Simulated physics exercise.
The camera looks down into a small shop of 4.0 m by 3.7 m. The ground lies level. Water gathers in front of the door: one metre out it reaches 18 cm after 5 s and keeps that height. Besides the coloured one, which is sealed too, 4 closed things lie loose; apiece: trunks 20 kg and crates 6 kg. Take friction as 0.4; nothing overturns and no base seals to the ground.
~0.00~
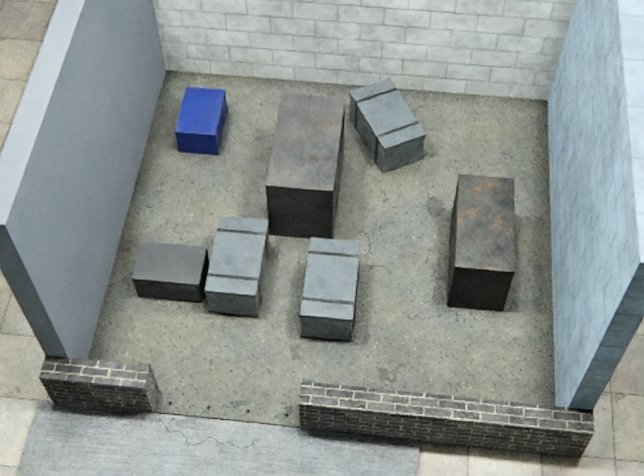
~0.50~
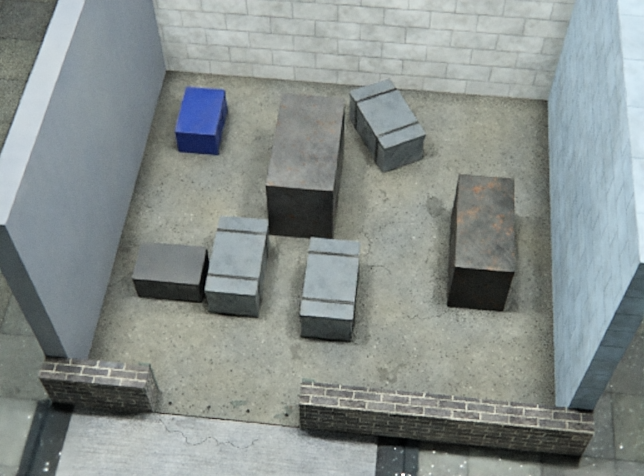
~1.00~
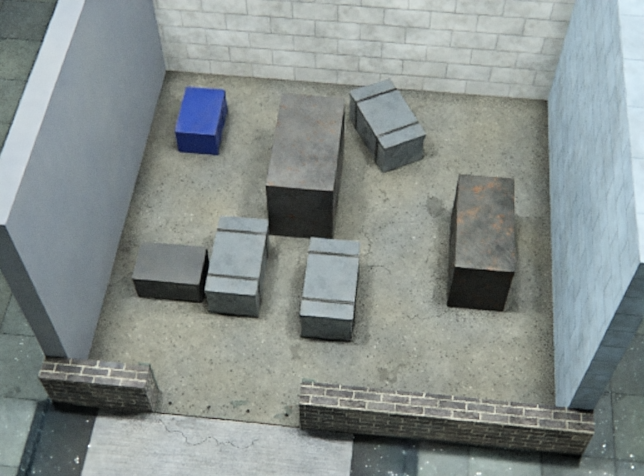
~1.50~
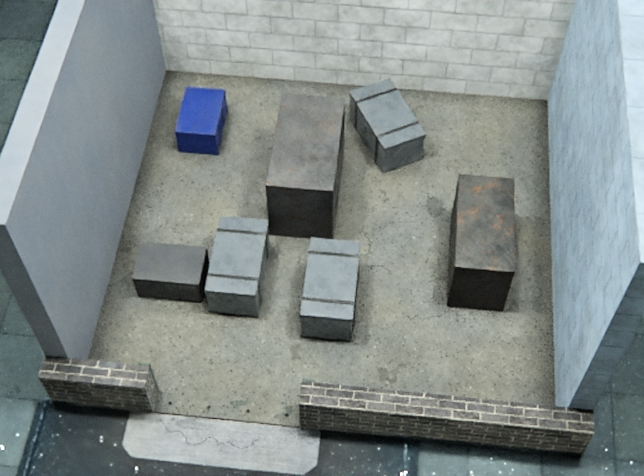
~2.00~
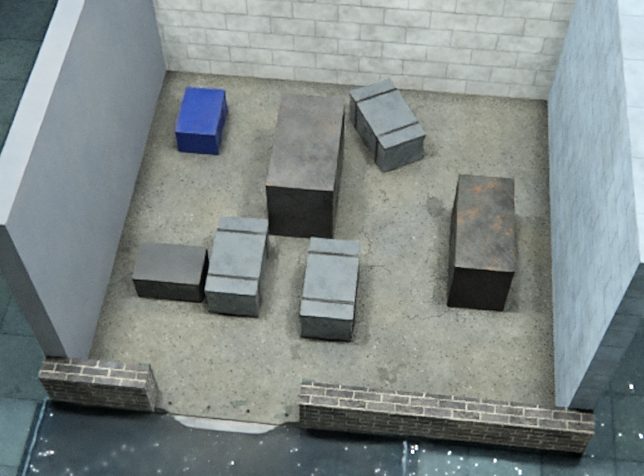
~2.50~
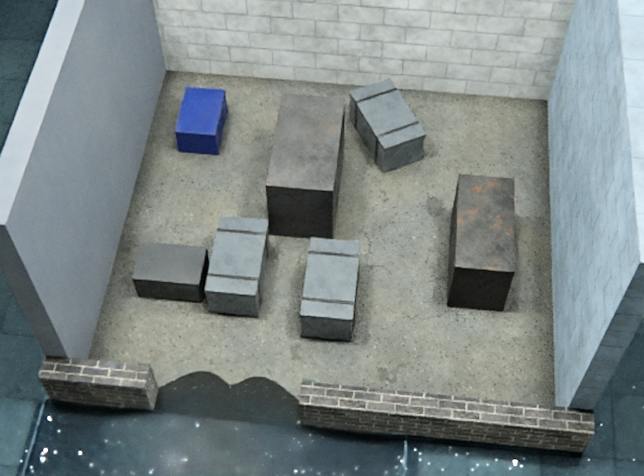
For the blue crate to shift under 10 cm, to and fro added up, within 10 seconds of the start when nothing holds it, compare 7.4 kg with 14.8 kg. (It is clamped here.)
I expect that neither load is enough.
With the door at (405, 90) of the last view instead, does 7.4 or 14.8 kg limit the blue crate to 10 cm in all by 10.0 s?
In that case only the larger load is enough.
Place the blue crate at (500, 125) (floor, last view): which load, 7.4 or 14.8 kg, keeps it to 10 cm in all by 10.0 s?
Only the larger holds.
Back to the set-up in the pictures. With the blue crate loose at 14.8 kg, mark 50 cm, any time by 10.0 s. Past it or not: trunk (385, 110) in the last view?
Answer: Short of it.
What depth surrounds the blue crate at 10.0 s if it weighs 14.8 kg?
About 12 cm.
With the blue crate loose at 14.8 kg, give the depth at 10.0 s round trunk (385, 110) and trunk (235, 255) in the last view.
Roughly 6 and 10 cm.
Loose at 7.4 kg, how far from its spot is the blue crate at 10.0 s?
About 100 cm.
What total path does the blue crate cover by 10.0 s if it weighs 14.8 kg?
Some 80 cm in all.
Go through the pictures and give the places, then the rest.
In the first picture, the blue crate at (200, 110), on the bottom; 0.0 m2 under water; 0 of 5 have shifted.
In the second picture, the blue crate at (200, 110) rests on the ground; 0.0 m2 under water; 0 of 5 have shifted.
In the third picture, the blue crate at (200, 110) rests on the ground; 0.0 m2 under water; 0 of 5 have shifted.
In the fourth picture, the blue crate at (200, 110) rests on the ground; water covers 0.0 m2; 0 of 5 have shifted.
In the fifth picture, the blue crate at (200, 110), on the bottom; water covers 0.0 m2; 0 of 5 have shifted.
In the sixth picture, the blue crate at (200, 110) rests on the ground; water covers 0.1 m2; 0 of 5 have shifted.
After 3.5 s the blue crate would be 0 cm from its start with 7.4 kg and 0 cm from its start with 14.8 kg; 0 cm of water round it then.
After 4.5 s the blue crate would be 0 cm from its start with 7.4 kg and 0 cm from its start with 14.8 kg; 0 cm of water round it then.
After 7.0 s the blue crate would be 44 cm from its start with 7.4 kg and 19 cm from its start with 14.8 kg; 3 cm of water round it then.
After 10.0 s the blue crate would be 99 cm from its start with 7.4 kg and 56 cm from its start with 14.8 kg; 12 cm of water round it then.
